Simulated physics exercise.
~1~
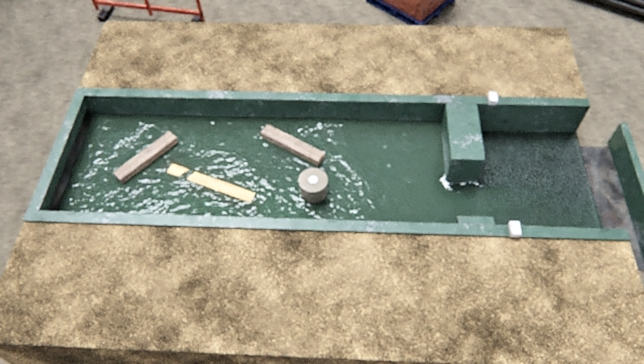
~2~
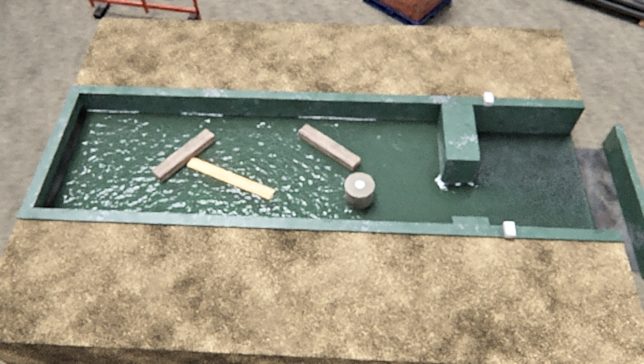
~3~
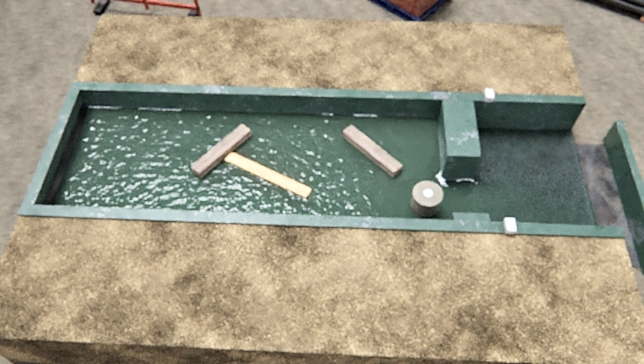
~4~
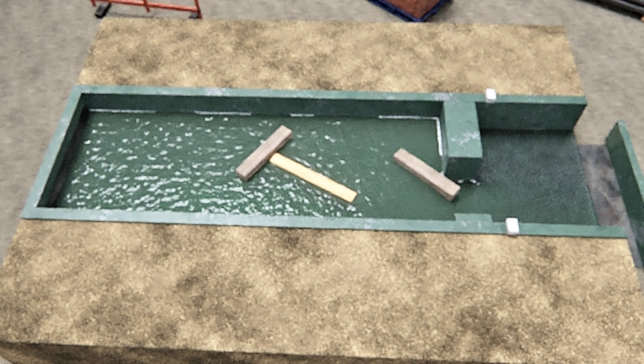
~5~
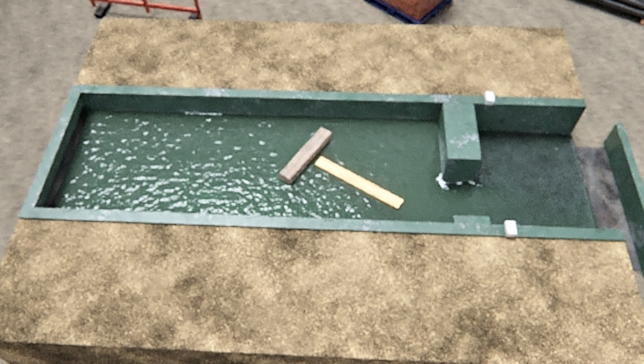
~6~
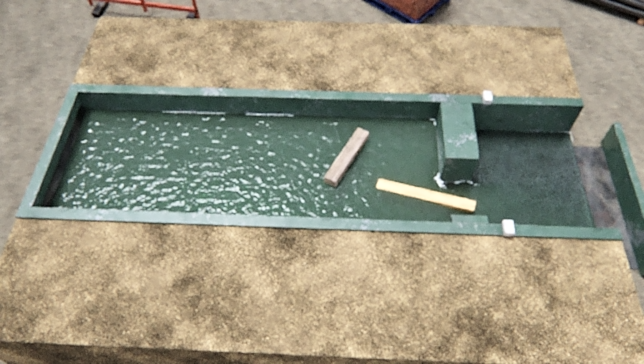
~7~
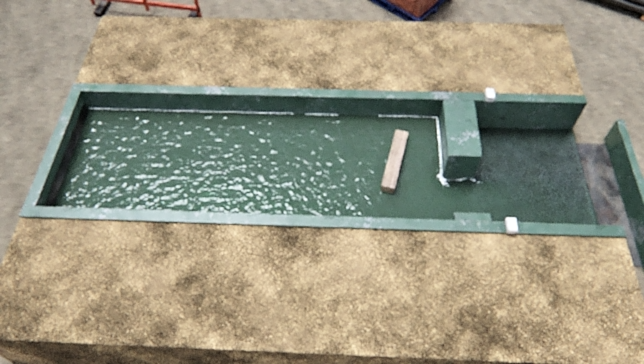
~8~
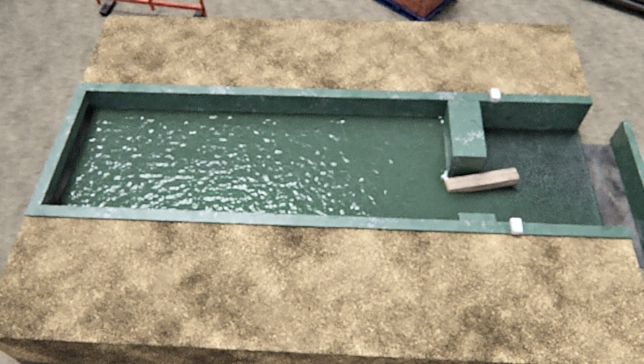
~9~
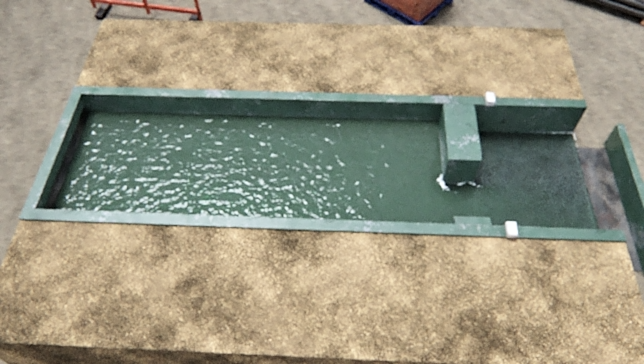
The clip shows a green-walled channel of rippling water carrying two brownish beams, a pale plank and a round, stubby piece to the right. The round piece passes through the gap beside a green block first, followed by one beam, the plank and the last beam, leaving the channel empty.
